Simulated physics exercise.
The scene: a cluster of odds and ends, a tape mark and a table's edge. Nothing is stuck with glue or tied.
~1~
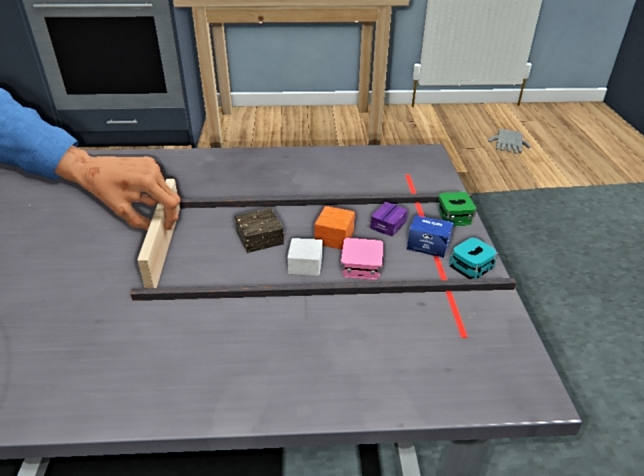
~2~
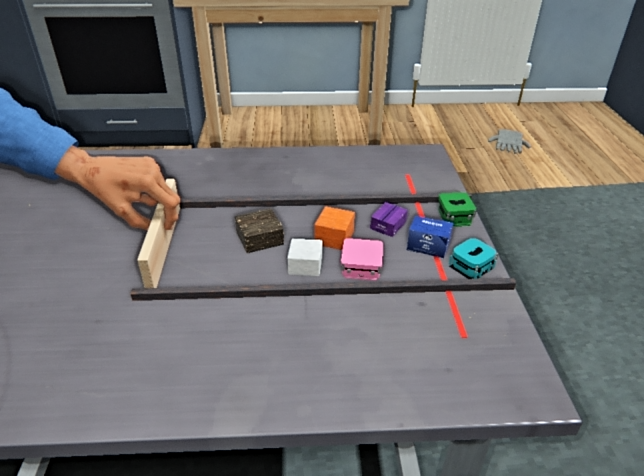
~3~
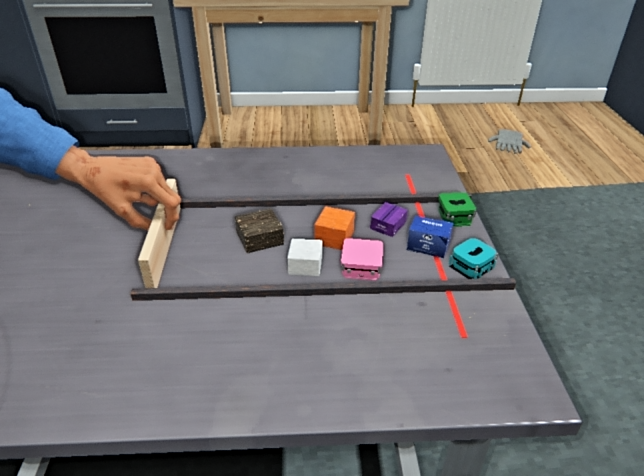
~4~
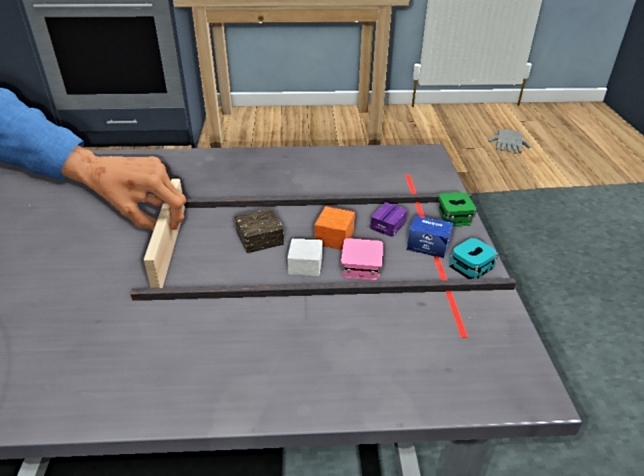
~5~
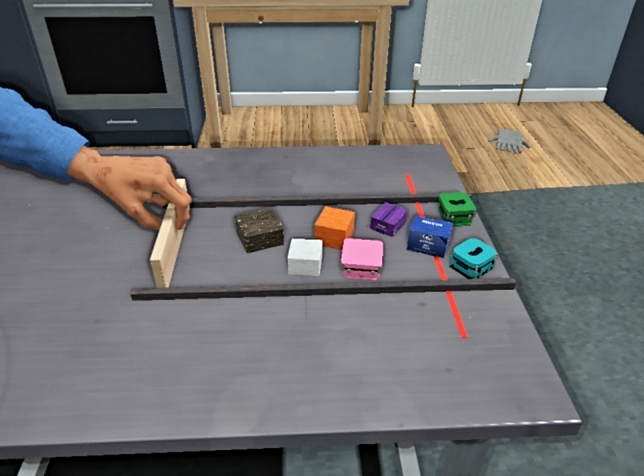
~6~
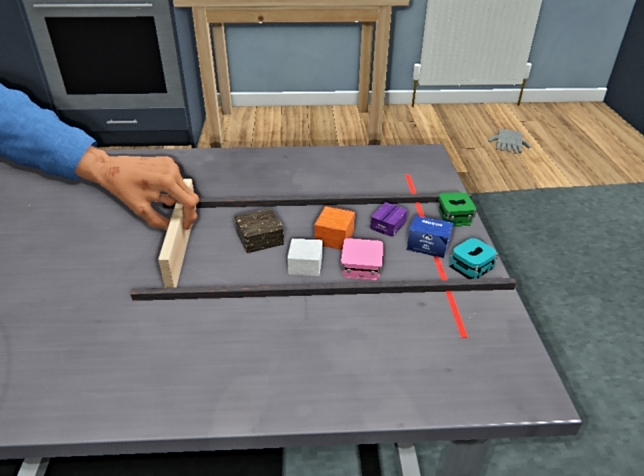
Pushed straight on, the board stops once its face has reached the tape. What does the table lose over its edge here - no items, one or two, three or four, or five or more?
Three to four go over.
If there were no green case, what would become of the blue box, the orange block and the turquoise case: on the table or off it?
I'd say the blue box does not stay, the orange block stays up, and the turquoise case does not stay.
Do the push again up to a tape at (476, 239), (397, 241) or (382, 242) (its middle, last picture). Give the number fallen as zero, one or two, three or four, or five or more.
Taking the tapes one at a time, the count is at least five, then either one or two, then none.
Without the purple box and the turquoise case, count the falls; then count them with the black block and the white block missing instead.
Result: 2 in the first case, with 1 in the second.
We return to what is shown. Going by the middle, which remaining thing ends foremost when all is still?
I'd say the orange block.
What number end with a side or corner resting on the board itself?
Count recorded: 2.
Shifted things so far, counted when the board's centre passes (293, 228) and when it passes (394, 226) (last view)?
First position 3; second position 8.
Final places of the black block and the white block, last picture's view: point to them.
The one named first is at (449, 229), the next at (453, 253).
Early on, none off yet; green case at rest near (456, 210); turquoise case at rest near (473, 260); blue box at rest near (429, 237).
Finally, the number that fall off is three or four; lost, purple box, blue box, turquoise case and green case.
